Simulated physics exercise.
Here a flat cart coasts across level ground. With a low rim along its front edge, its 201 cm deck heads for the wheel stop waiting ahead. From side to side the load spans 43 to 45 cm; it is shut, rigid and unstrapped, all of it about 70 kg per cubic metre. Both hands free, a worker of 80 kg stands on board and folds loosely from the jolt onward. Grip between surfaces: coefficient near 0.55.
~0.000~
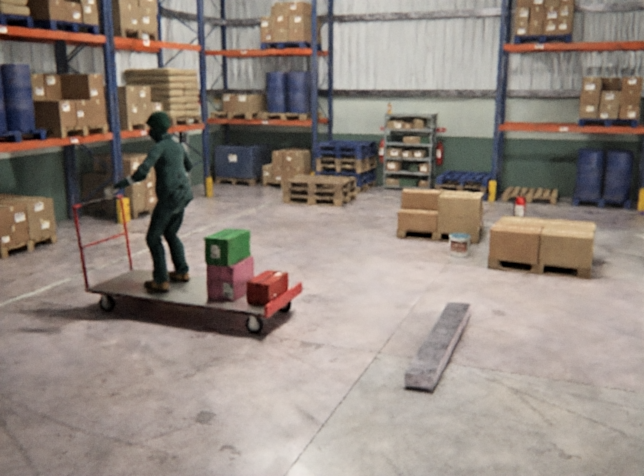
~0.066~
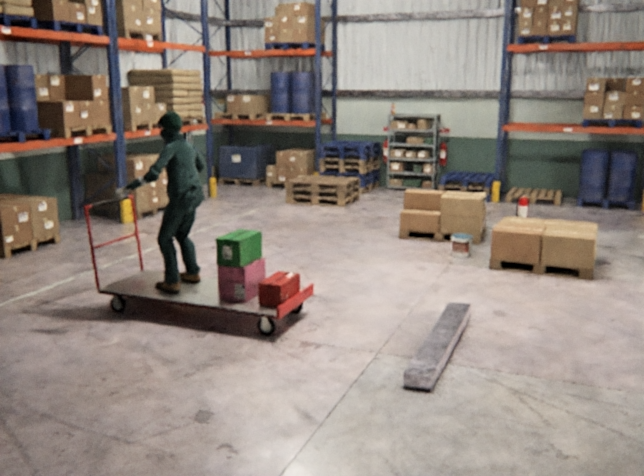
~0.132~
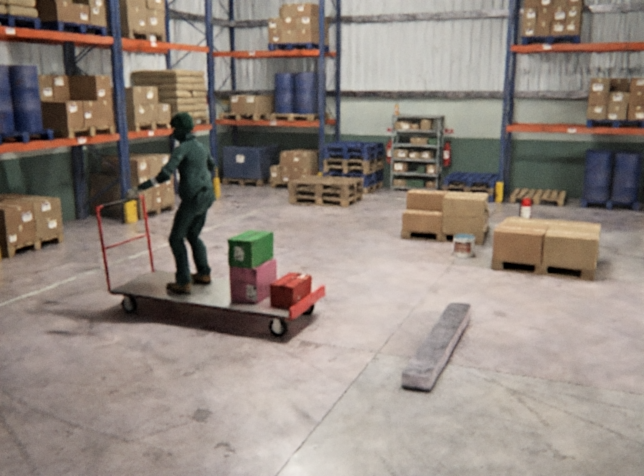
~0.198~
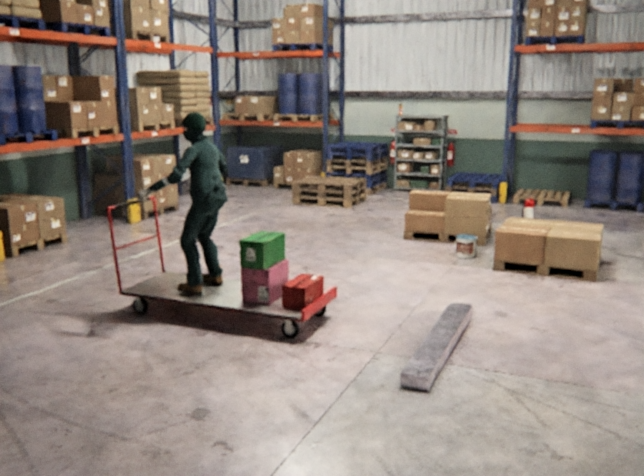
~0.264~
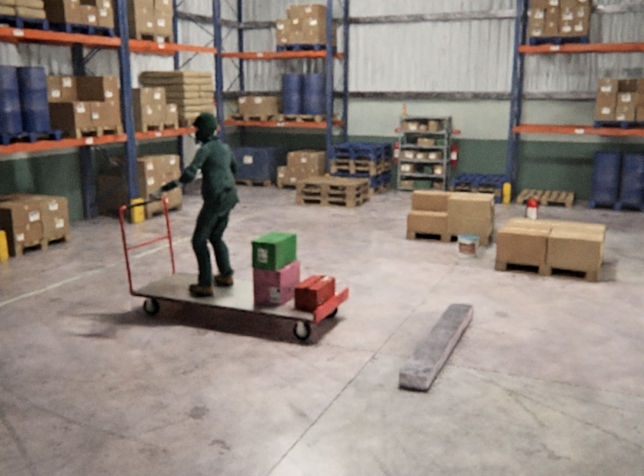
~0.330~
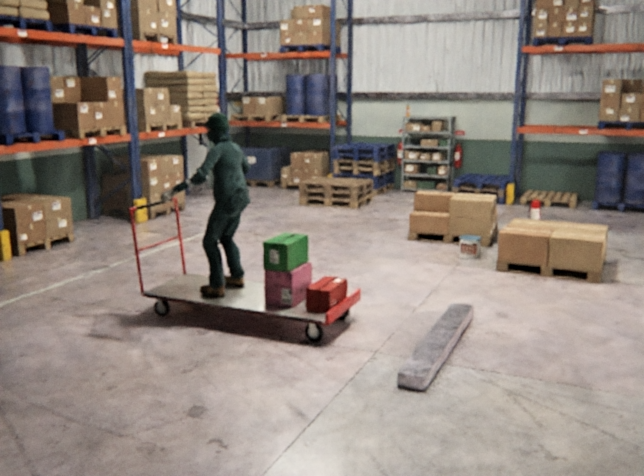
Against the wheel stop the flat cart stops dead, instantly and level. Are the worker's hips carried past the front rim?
No.
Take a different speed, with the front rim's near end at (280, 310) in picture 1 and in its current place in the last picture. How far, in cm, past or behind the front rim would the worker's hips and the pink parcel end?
Hips: 80 cm behind; pink: 40 cm behind.
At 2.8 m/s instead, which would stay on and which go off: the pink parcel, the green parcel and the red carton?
Pink: Kept; green: Lost; red: Kept.
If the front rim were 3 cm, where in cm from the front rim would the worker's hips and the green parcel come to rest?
With that rim, the hips stay 30 cm behind and green finishes 30 cm past.
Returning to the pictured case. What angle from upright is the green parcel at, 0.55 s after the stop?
Around 80° from upright.
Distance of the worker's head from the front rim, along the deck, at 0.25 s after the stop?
Position: Approx. 90 cm behind the front rim.
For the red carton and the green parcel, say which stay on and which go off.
End result - red: Stays; green: Goes over.
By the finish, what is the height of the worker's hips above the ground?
Hip height: Approx. 70 cm.
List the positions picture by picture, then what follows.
Hips (174, 196), red carton (268, 288), rim corner (266, 314); 0 cm covered, 149 to go, in the first picture.
Hips (186, 197), red carton (280, 289), rim corner (278, 315); 12 cm covered, 137 to go, in the second picture.
Hips (197, 197), red carton (292, 290), rim corner (290, 317); 24 cm covered, 125 to go, in the third picture.
Hips (209, 198), red carton (303, 291), rim corner (302, 318); 36 cm covered, 113 to go, in the fourth picture.
Hips (220, 198), red carton (315, 293), rim corner (315, 320); 49 cm covered, 100 to go, in the fifth picture.
Hips (232, 199), red carton (327, 294), rim corner (327, 321); 61 cm covered, 88 to go. Speed about 1.8 m/s, in the sixth picture.
The wheels strike at 0.81 s.
After 1.36 s the worker's hips are 38 cm behind the rim, near (399, 264) in the last picture's view.
After 1.81 s the worker's hips are 29 cm behind the rim, near (409, 267) in the last picture's view.
When all is still (2.8 s), past the rim, green parcel; behind it, red carton, pink parcel and the worker's hips.
